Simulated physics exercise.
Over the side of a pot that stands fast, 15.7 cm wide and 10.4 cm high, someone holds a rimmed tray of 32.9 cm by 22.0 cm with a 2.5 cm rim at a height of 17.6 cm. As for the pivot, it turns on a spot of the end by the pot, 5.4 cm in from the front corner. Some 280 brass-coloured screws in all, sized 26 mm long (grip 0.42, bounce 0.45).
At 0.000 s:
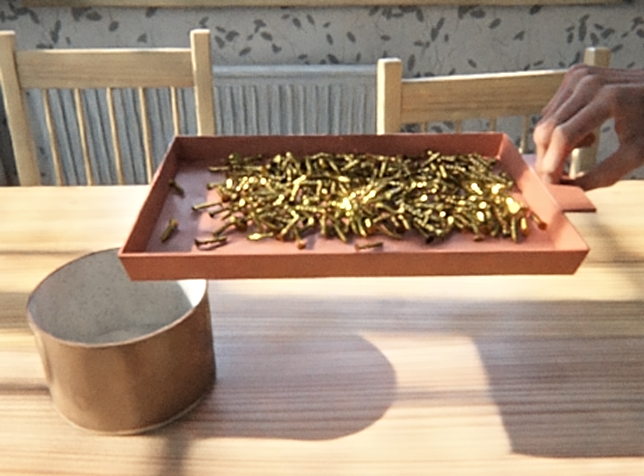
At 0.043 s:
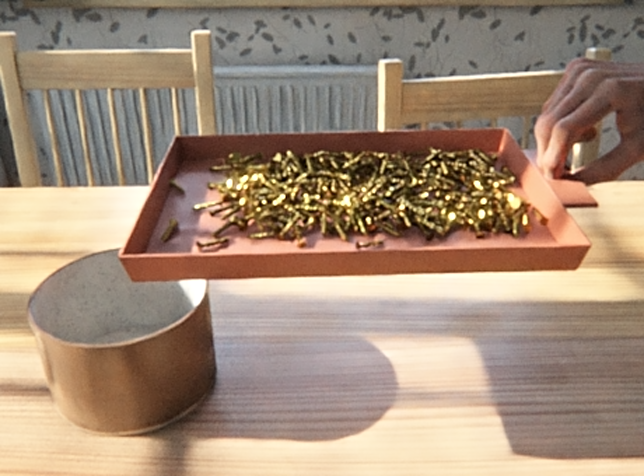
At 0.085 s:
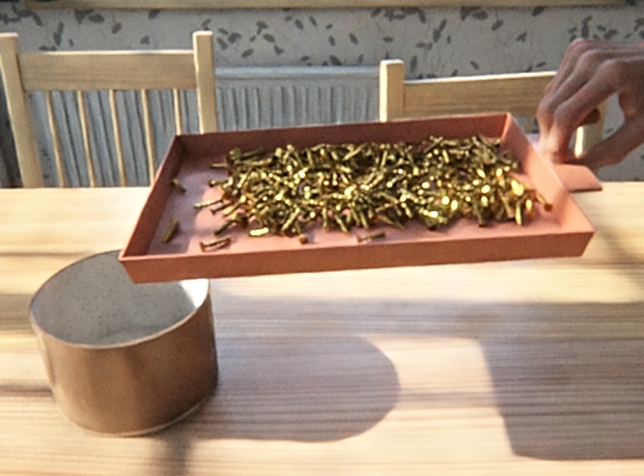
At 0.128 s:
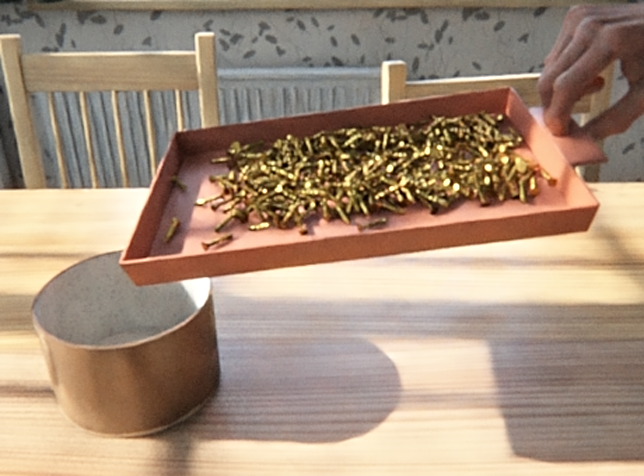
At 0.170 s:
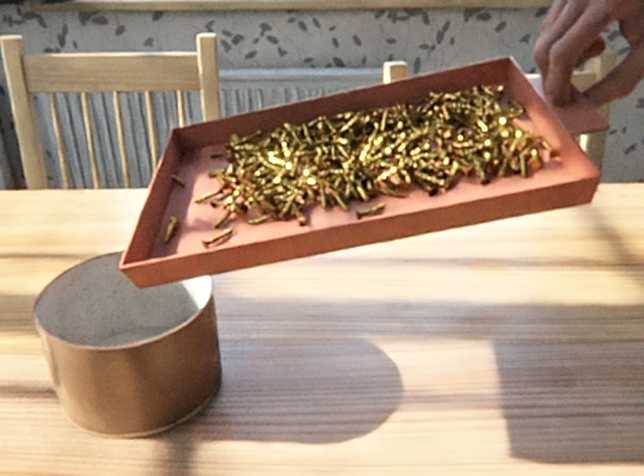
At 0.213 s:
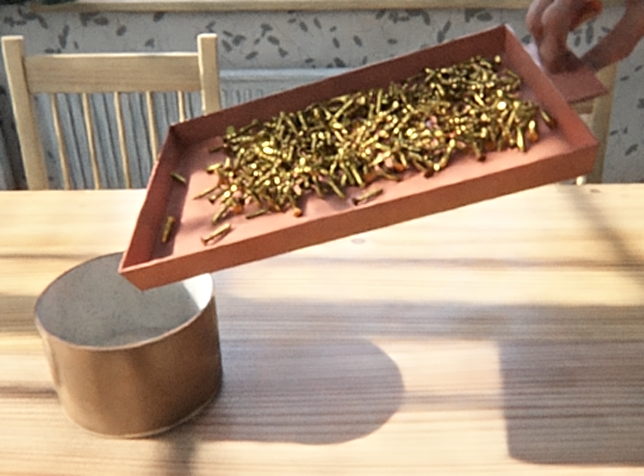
At a sunlit wooden table, a hand held a reddish tray of small brass-coloured screws level beside a round pot, then raised the right end steadily, slanting the tray down toward the left.
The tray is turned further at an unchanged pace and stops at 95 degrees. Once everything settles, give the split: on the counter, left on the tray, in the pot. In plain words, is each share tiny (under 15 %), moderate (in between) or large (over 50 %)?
Counter: Large; left on the tray: Tiny; pot: Moderate.
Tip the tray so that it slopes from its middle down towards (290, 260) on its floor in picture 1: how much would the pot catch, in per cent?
The share comes to about 0 in a hundred.
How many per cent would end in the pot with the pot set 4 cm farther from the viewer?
Expect something close to 10 per cent.
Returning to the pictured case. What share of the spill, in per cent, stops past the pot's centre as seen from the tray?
90 %.
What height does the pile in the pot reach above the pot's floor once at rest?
Height: Approx. 2.5 cm.
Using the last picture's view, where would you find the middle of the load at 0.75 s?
Approximately (92, 261) in the final picture.
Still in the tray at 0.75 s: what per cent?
Some 60 per cent of the load.
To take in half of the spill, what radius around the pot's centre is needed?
About 16 cm.
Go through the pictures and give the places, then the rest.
Tray tilt 0 degrees, front corners at (127, 251) and (581, 246); middle of the pieces at (363, 190); pot at (120, 290), in the first frame.
Tray tilt 1 degrees, front corners at (127, 253) and (582, 241); middle of the pieces at (363, 187), in the second frame.
Tray tilt 4 degrees, front corners at (128, 255) and (586, 227), lowest corner left front; middle of the pieces at (365, 179), in the third frame.
Tray tilt 8 degrees, front corners at (128, 258) and (590, 201), lowest corner left front; middle of the pieces at (365, 165), in the fourth frame.
Tray tilt 13 degrees, front corners at (127, 262) and (591, 172), lowest corner left front; middle of the pieces at (363, 149), in the fifth frame.
Tray tilt 18 degrees, front corners at (126, 266) and (589, 141), lowest corner left front; middle of the pieces at (359, 133); pot at (127, 293). The tray's pace is about 120 degrees a second, in the sixth frame.
Then, at 0.53 s, tilt 55 degrees; the tray holds 100 %, the pot 0 %.
Then, at 0.75 s, tilt 81 degrees; the tray holds 60 %, the pot 5 %.
After 1.08 s, tilt 95 degrees; the tray holds 0 %, the pot 35 %.
In the end, at 2.0 s, counter 65 %, tray 0 %, pot 35 %.
